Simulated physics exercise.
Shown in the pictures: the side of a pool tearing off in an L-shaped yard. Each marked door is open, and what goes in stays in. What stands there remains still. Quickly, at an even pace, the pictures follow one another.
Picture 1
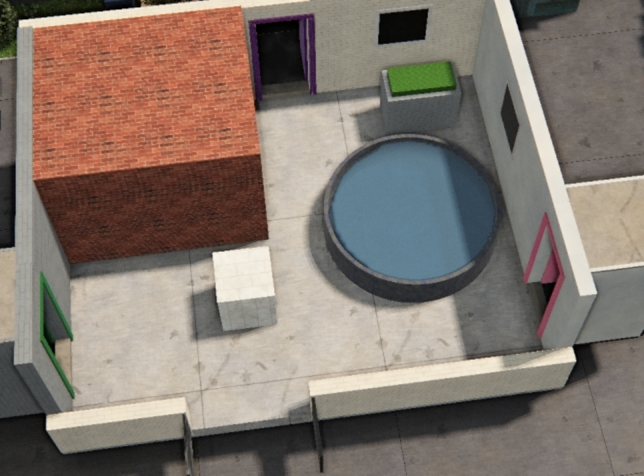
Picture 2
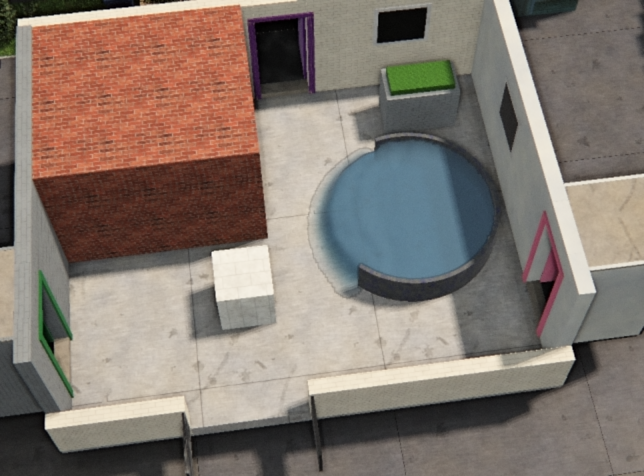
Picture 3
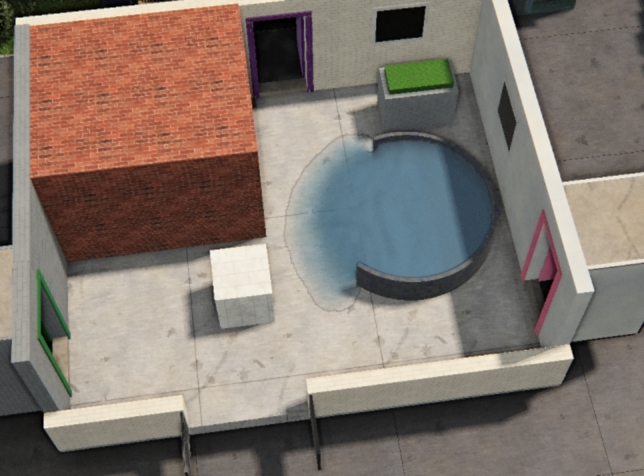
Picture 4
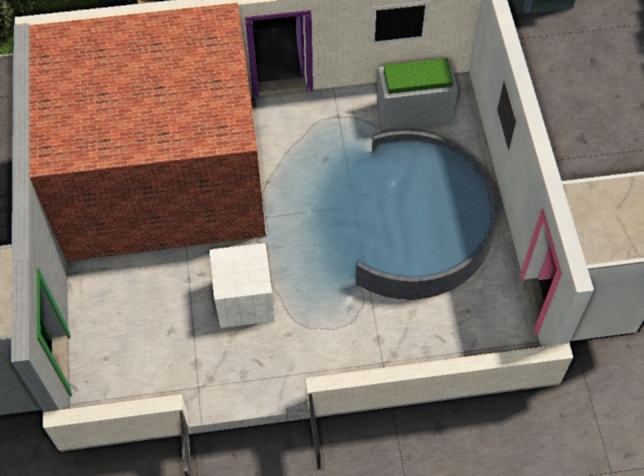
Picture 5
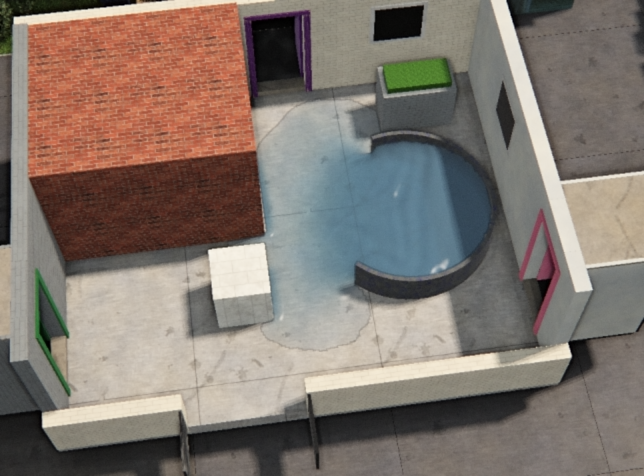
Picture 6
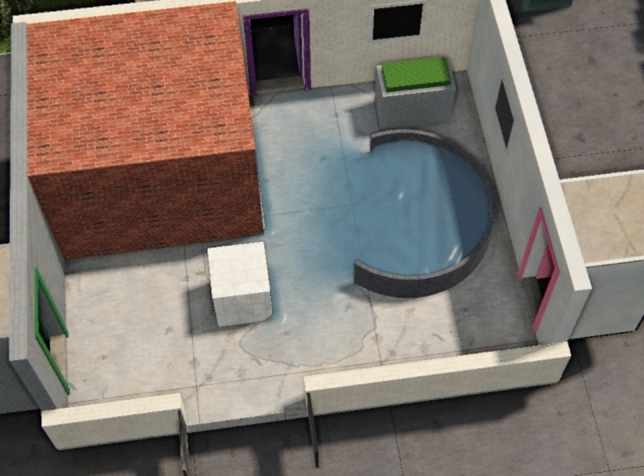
Water pours from the torn left side of a round pool and spreads across the yard.
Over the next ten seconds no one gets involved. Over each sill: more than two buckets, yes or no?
Purple door: Yes, more; green door: No, not more; pink door: Yes, more.
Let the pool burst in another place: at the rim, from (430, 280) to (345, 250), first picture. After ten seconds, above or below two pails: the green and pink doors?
As I see it, the green door tops the mark and the pink door tops the mark too.
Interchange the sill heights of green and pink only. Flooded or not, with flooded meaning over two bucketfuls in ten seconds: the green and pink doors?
After the swap, the green door overshoots and the pink door falls short.
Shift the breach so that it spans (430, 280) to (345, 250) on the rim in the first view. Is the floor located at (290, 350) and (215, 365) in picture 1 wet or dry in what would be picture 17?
As listed: Submerged, submerged.
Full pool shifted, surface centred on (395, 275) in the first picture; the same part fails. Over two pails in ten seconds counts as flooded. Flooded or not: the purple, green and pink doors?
Purple door: Above; green door: Above; pink door: Beneath.
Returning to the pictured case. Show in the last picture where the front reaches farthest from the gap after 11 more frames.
My pick would be pixel (68, 353).
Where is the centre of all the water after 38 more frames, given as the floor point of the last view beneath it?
Around pixel (319, 241).
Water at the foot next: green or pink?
I'd say the green door.
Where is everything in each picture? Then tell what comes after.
The pool at (412, 209) is whole and still, in the first picture.
Water pours out at (328, 211) and has run to a hidden place, in the second picture.
Water pours out at (326, 211) and has run to (326, 306), in the third picture.
Water pours out at (326, 211) and has run to (314, 323), in the fourth picture.
The front is at (290, 343), out from the gap at (324, 211), in the fifth picture.
The front is at (257, 349), out from the gap at (324, 210), in the sixth picture.
A moment on, water covers 45 % of the floor; the purple door under two buckets in, the green door not reached, the pink door not reached.
Next, water covers 50 % of the floor; the purple door far over two buckets in, the green door not reached, the pink door not reached.
Then, water covers 70 % of the floor; the purple door far over two buckets in, the green door wet at the sill, nothing in, the pink door not reached.
Later, water covers 95 % of the floor; the purple door far over two buckets in, the green door wet at the sill, nothing in, the pink door under two buckets in.
In the end, water covers 100 % of the floor; the purple door far over two buckets in, the green door under two buckets in, the pink door over two buckets in.
